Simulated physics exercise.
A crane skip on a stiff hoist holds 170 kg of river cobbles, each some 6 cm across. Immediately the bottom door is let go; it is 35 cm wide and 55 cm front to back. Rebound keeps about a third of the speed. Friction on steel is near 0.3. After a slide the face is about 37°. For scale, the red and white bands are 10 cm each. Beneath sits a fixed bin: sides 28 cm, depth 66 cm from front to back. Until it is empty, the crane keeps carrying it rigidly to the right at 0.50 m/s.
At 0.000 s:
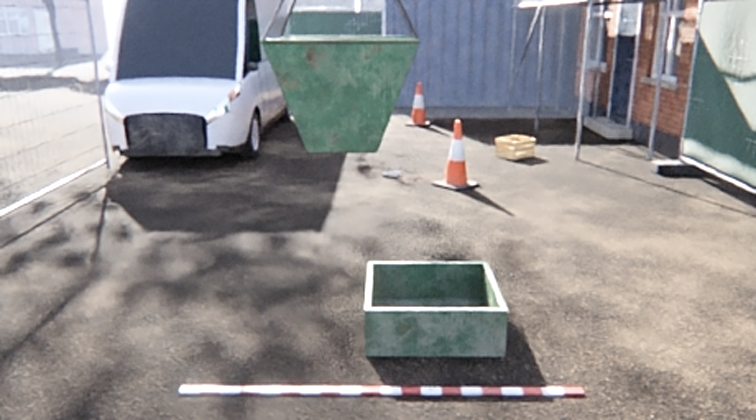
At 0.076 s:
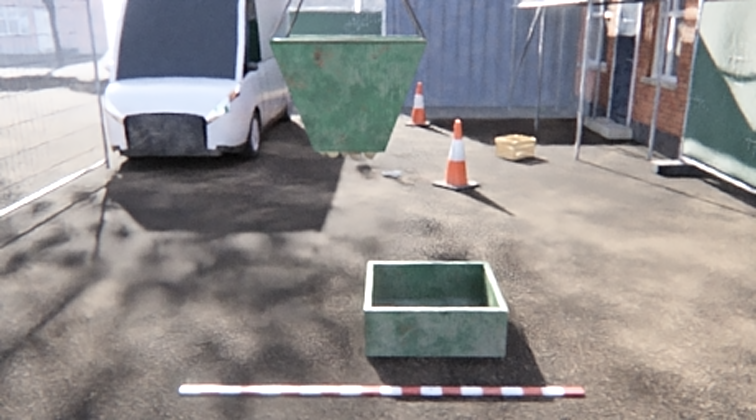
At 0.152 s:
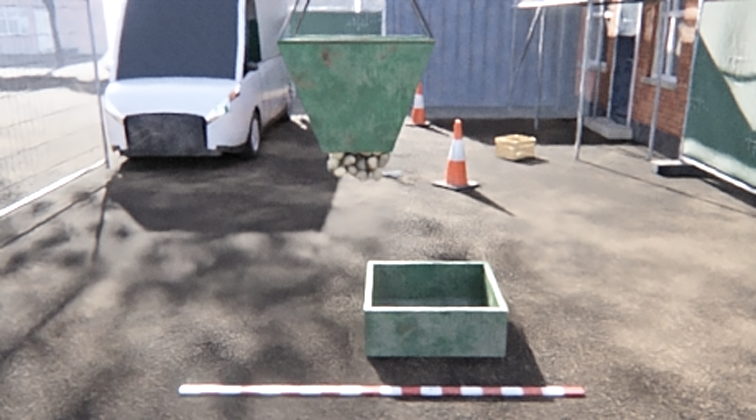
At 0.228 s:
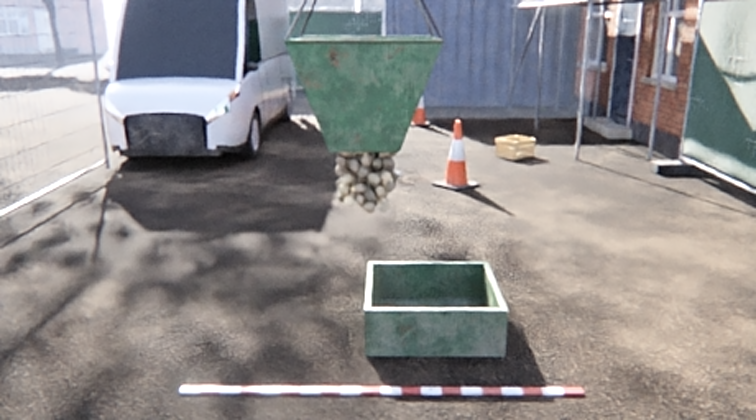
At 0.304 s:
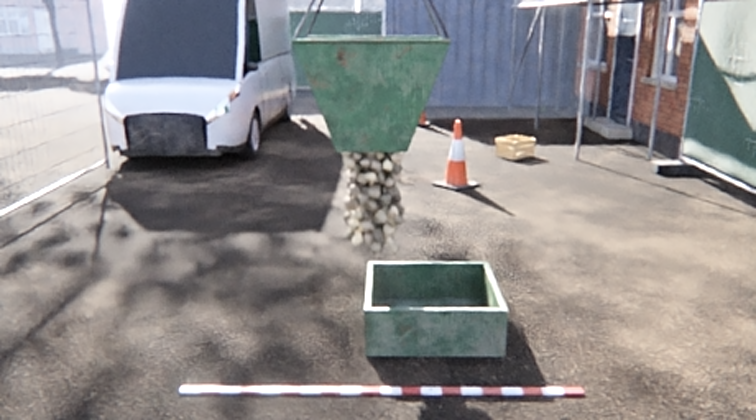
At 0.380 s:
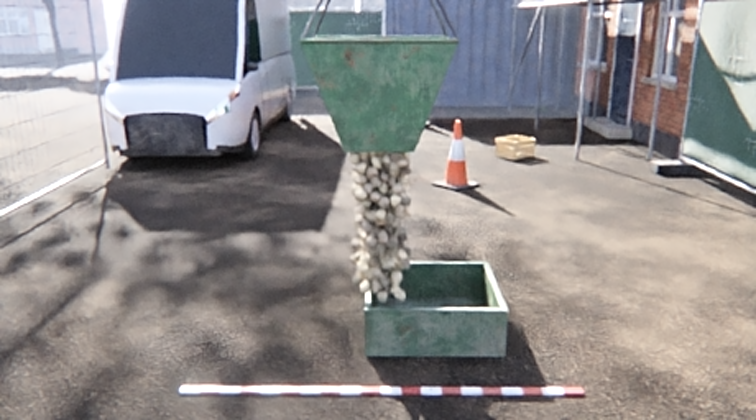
A green hopper hanging from cables drifts slowly to the right above a paved yard, past a parked white van. Its bottom opens and pale, rounded stones begin to drop out. The stream lengthens downward as the hopper keeps moving, reaching the left side of an open green box on the ground.
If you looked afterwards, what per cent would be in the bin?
I would expect about 93 per cent there.
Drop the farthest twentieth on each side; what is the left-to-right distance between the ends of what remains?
Width: Near 70 cm.
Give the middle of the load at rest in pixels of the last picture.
Middle of load approx at pixel (426, 302).
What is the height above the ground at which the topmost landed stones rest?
I'd put it at close to 34 cm off the ground.
After 0.7 s, 0 % in the crane skip, 4 % falling or lying left of the bin, 95 % falling or lying in the bin, 1 % falling or lying beside or right of the bin; the stones farthest right are at (485, 310).
After 1.1 s, 0 % in the crane skip, 5 % falling or lying left of the bin, 93 % falling or lying in the bin, 2 % falling or lying beside or right of the bin; the stones farthest right are at (495, 283).
After 1.7 s, 0 % in the crane skip, 5 % falling or lying left of the bin, 93 % falling or lying in the bin, 2 % falling or lying beside or right of the bin; the stones farthest right are at (506, 295).
After 2.6 s, 0 % in the crane skip, 5 % falling or lying left of the bin, 93 % falling or lying in the bin, 2 % falling or lying beside or right of the bin; the stones farthest right are at (506, 295).
After 4.5 s, 0 % in the crane skip, 5 % left of the bin, 93 % in the bin, 2 % beside or right of the bin; the stones farthest right are at (506, 295).
